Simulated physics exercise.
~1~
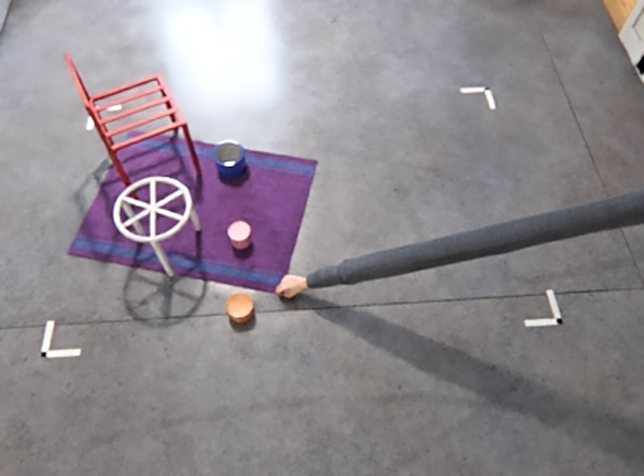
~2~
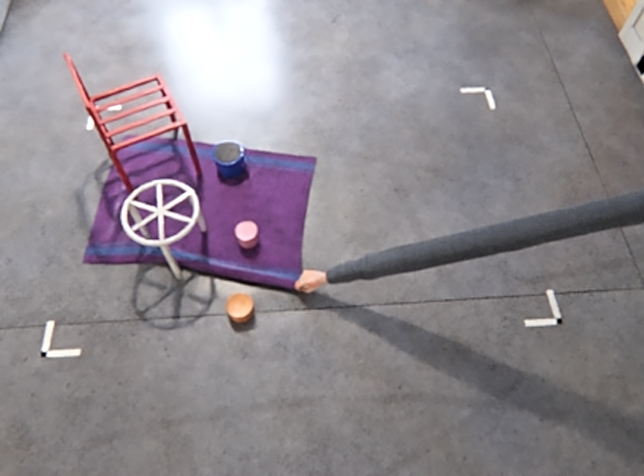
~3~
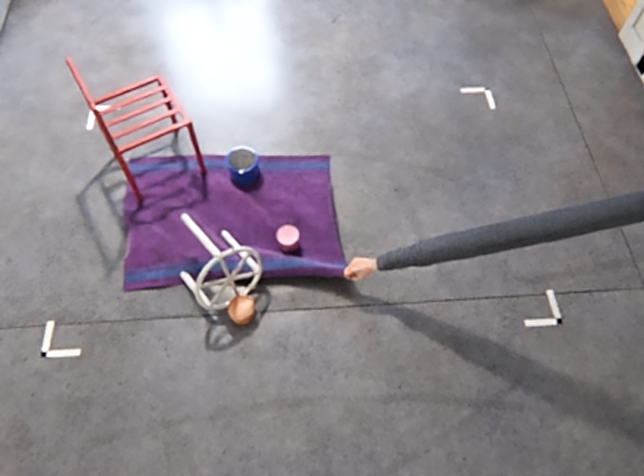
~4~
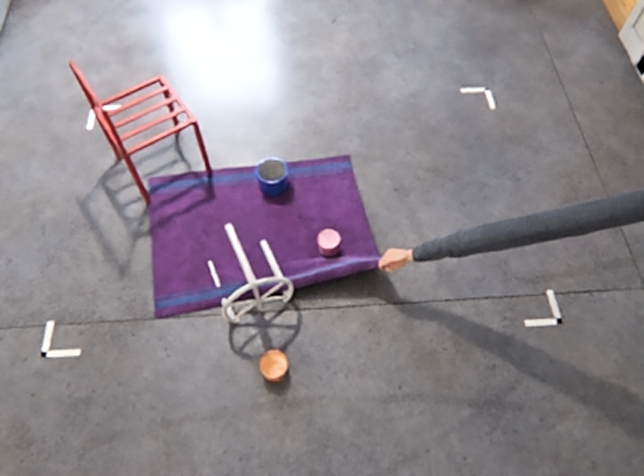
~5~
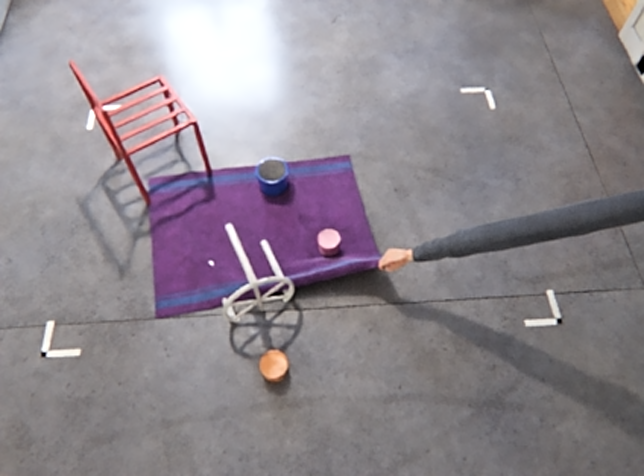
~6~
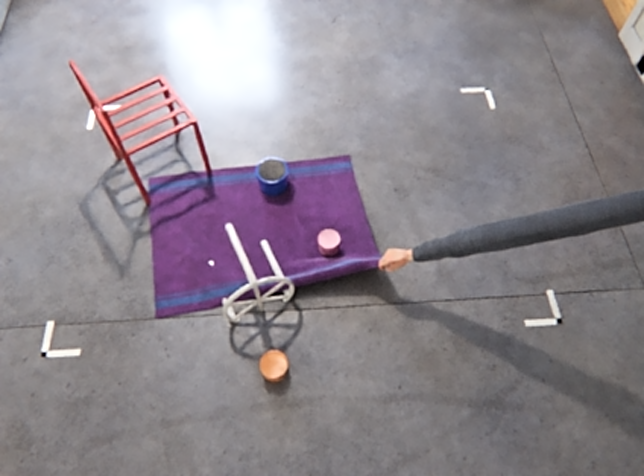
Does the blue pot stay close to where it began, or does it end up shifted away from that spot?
It ends up shifted a moderate way to the right and slightly down, still upright on the rug.
